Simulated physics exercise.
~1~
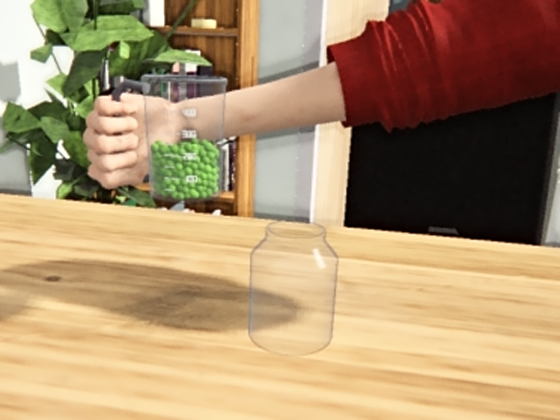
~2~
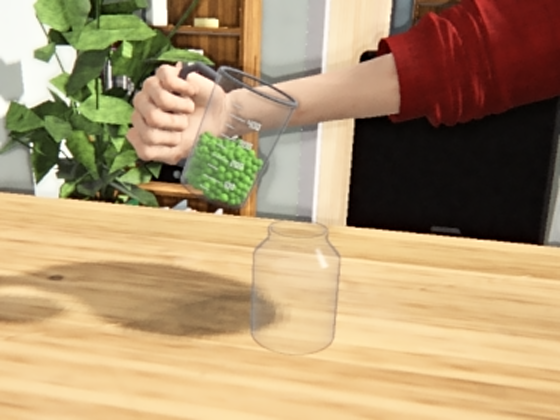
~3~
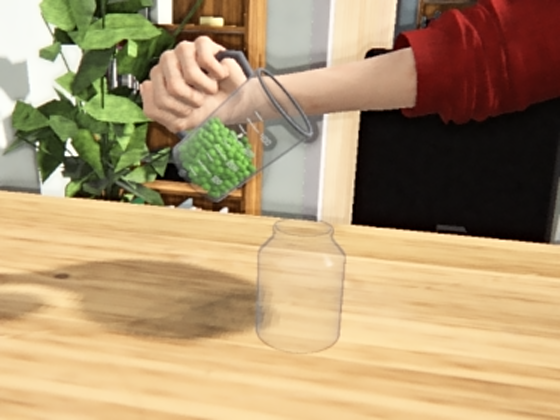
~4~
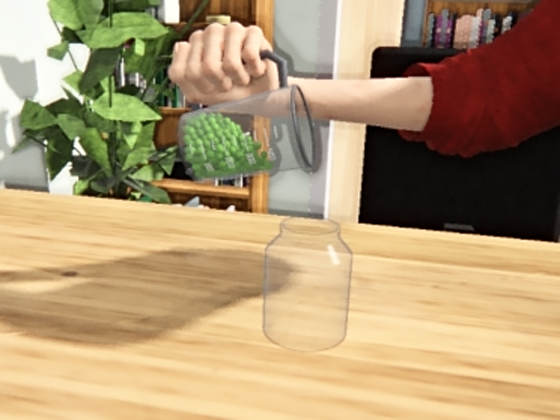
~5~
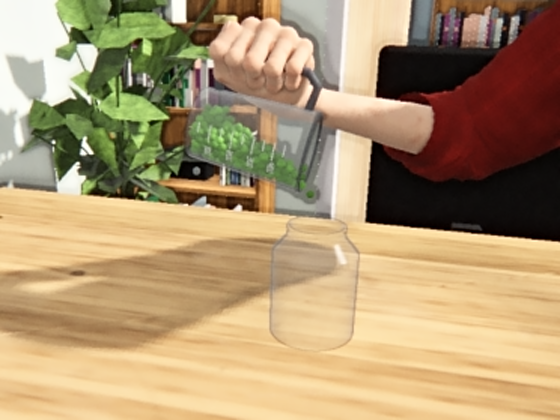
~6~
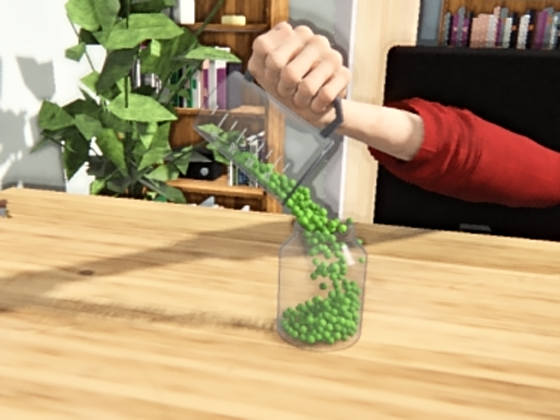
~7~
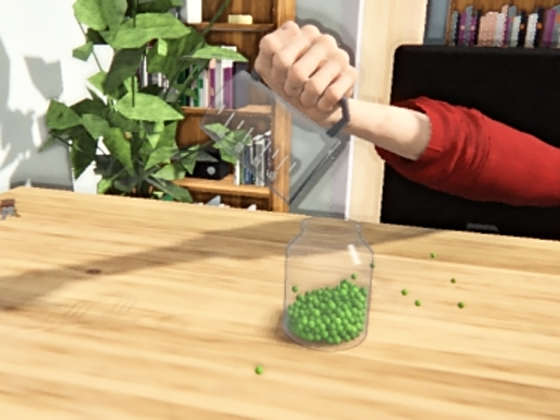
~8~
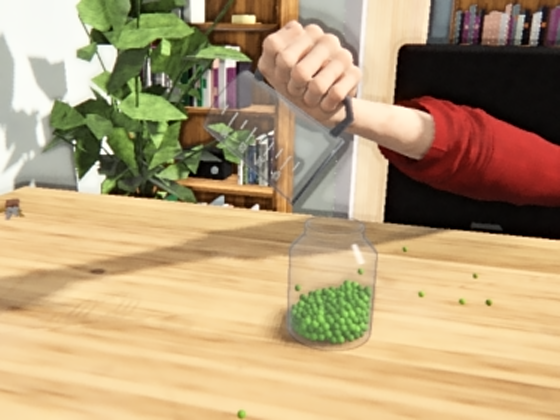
Hand in red sleeve tipping green peas from a clear measuring cup into a glass jar, a few scattering across the table.
